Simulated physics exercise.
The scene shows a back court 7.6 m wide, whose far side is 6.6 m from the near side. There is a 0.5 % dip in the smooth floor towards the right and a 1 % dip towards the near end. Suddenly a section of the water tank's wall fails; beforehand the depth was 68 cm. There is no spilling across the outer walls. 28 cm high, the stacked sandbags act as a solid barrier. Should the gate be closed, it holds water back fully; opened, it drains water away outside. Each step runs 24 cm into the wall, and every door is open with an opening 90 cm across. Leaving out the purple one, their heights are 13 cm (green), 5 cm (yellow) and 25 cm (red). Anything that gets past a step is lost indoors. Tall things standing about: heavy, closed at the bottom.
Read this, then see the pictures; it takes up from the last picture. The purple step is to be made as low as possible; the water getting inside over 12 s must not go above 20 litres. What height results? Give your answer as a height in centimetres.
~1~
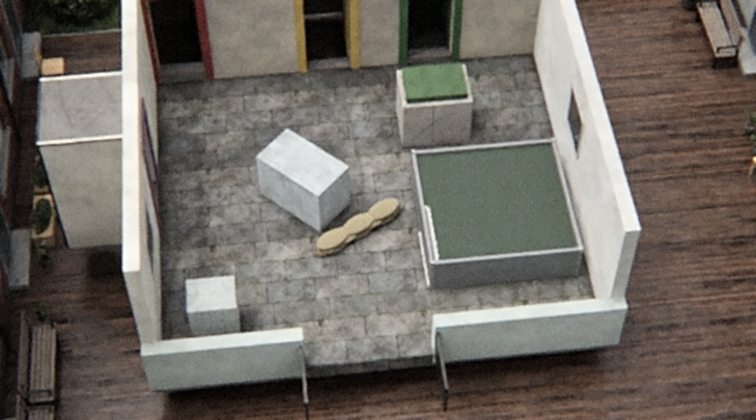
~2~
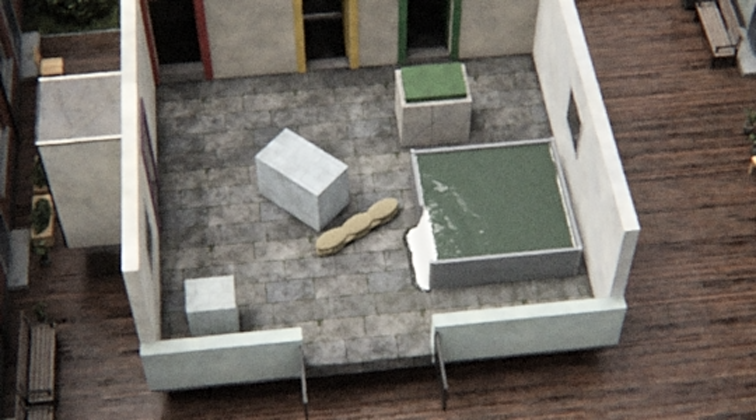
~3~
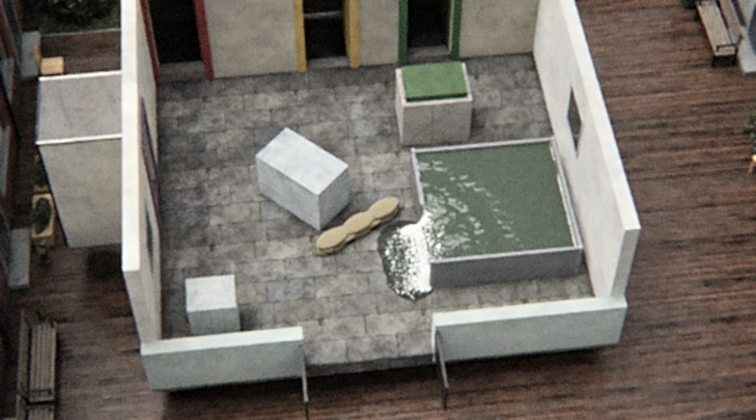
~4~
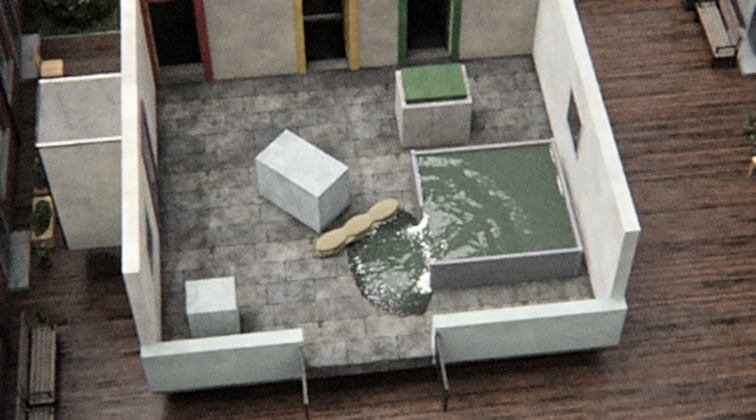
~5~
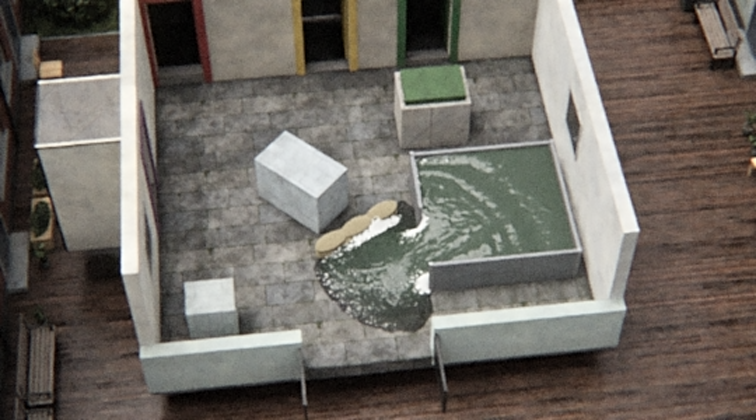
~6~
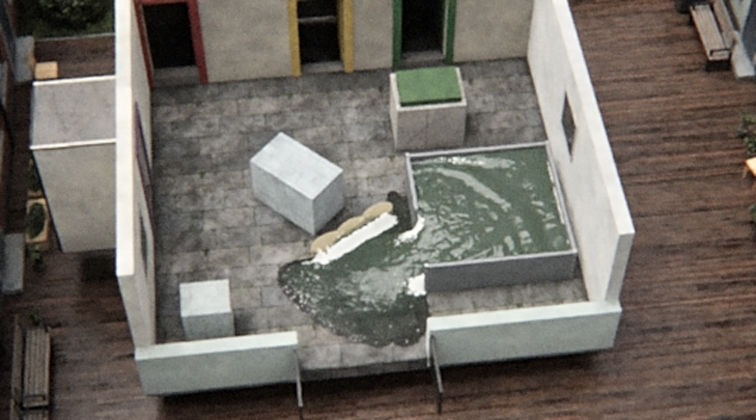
It would have to be roughly 6.5 cm high.
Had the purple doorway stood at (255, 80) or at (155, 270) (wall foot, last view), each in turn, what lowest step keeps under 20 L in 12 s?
About 9.0 and 17 cm.
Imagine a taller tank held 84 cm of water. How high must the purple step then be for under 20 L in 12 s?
You'd need a step of close to 9.0 cm.
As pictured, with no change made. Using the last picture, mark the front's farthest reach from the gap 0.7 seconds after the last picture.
Front tip: Approx. (156, 319) px.
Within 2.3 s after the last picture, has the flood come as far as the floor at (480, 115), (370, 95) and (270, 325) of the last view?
In the order asked: Untouched, untouched, soaked.
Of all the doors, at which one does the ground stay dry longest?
The green one.
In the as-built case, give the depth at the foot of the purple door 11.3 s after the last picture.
Some 5.5 cm.
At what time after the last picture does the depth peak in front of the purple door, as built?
Roughly 4.0 s.
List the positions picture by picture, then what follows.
In the first frame, the water tank at (495, 202) is whole and still, 68 cm deep; the purple door at (152, 173) is dry.
In the second frame, the gap is at (427, 251), the front 0.3 m out at (416, 283); the back of the water tank holds 68 cm.
In the third frame, water pours out at (428, 251) and has run 0.7 m, to (387, 265); about 10 cm deep outside, 68 cm at the back.
In the fourth frame, the front is at (357, 273), 1.3 m from the gap at (428, 253); 2.0 m2 of floor is wet, 68 cm left at the back.
In the fifth frame, the gap is at (427, 254), the front 1.9 m out at (323, 277); the back of the water tank holds 68 cm.
In the sixth frame, the front is at (285, 284), 2.5 m from the gap at (422, 255); 4.1 m2 of floor is wet, 69 cm left at the back; the purple door at (145, 177), 5.1 m from the gap, is still 2.8 m from the nearest water.
Then, 0.7 s after the last picture water covers 25 % of the floor, deepest (38 cm) near (410, 278); it has not reached the purple door.
Then, 2.3 s after the last picture water covers 35 % of the floor, deepest (40 cm) near (158, 373); 6 cm at the purple door, 0 litres in over its 24 cm step.
Then, 11.3 s after the last picture water covers 85 % of the floor, deepest (12 cm) near (553, 162); 6 cm at the purple door, 0 litres in over its 24 cm step.
At the purple door as built, the water peaked near 12 cm, 3.9 s after the last picture.
With a step of 5 cm, 34 litres would have come in within the 12 s; with 8 cm, 8 litres. So under 20 litres takes about 6.5 cm.
